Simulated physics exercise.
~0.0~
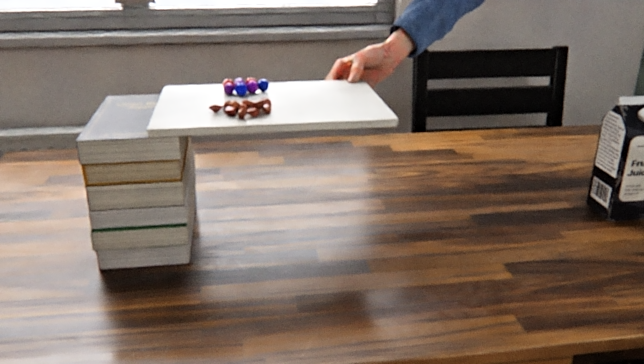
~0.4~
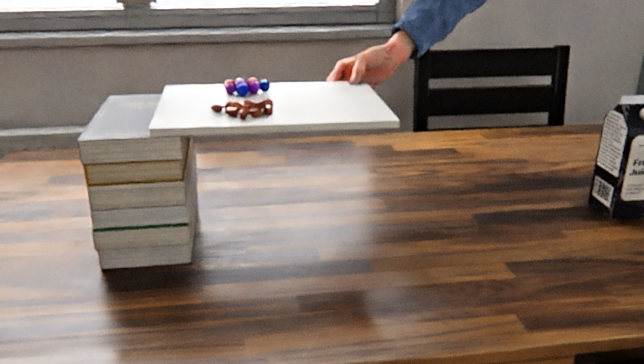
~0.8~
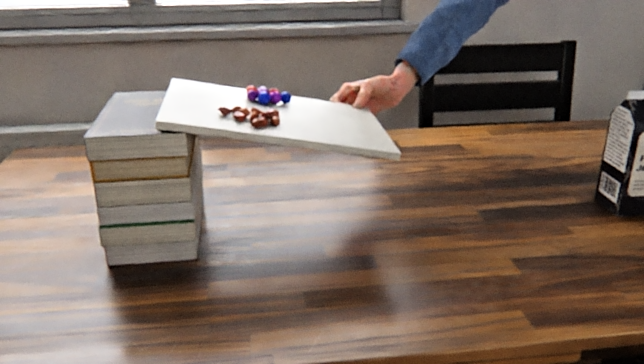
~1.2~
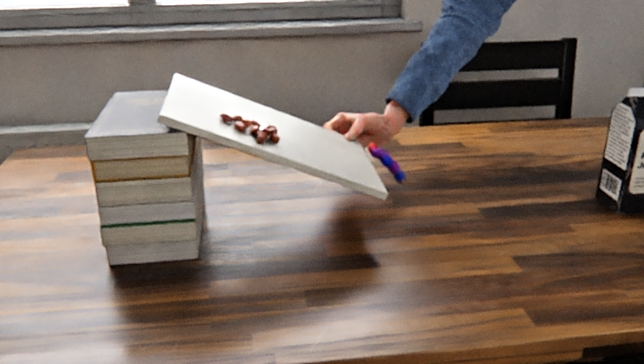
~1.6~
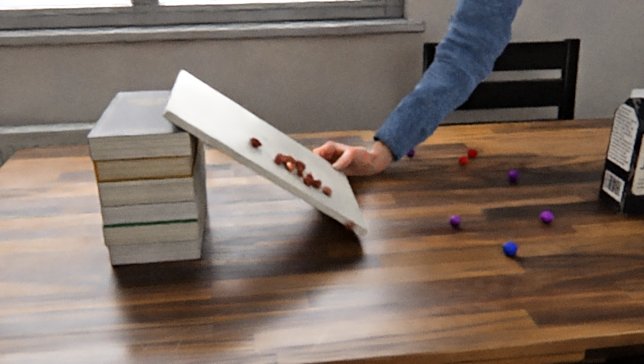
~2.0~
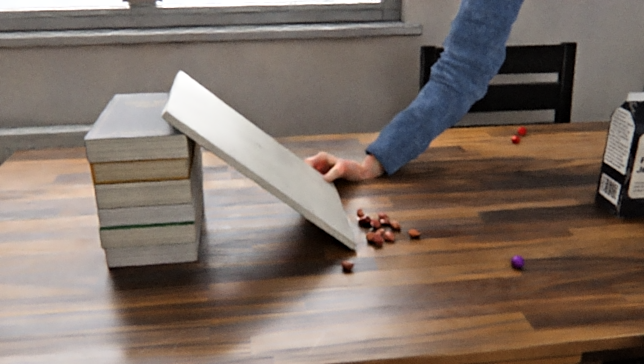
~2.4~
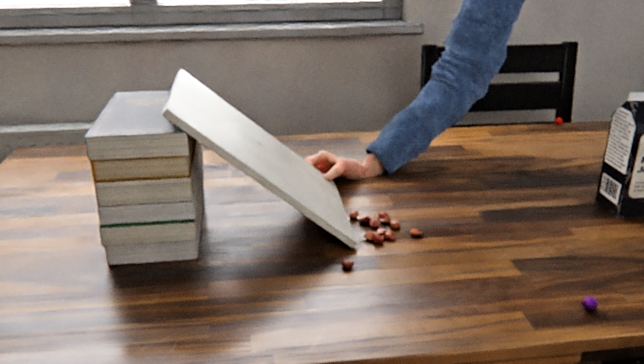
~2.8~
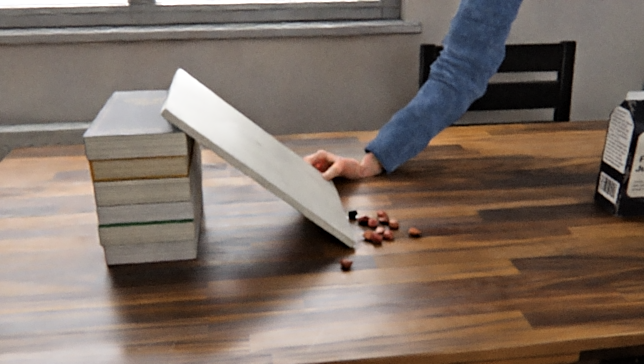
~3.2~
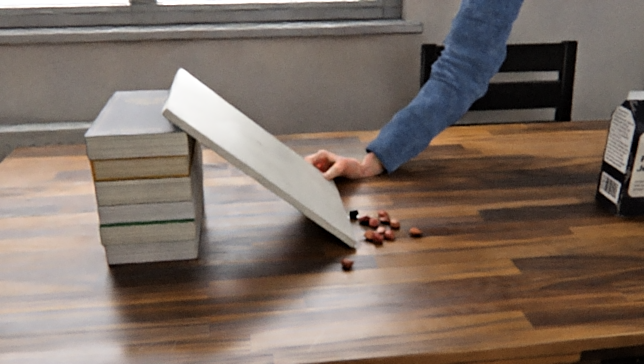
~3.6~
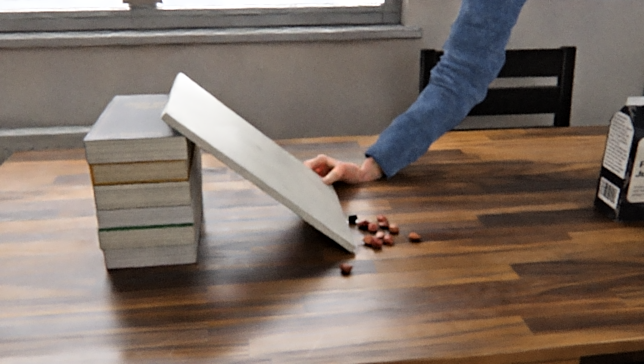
A hand lowering one end of a white board propped on books, purple, blue and red beads rolling away, brown pieces sliding to its foot.
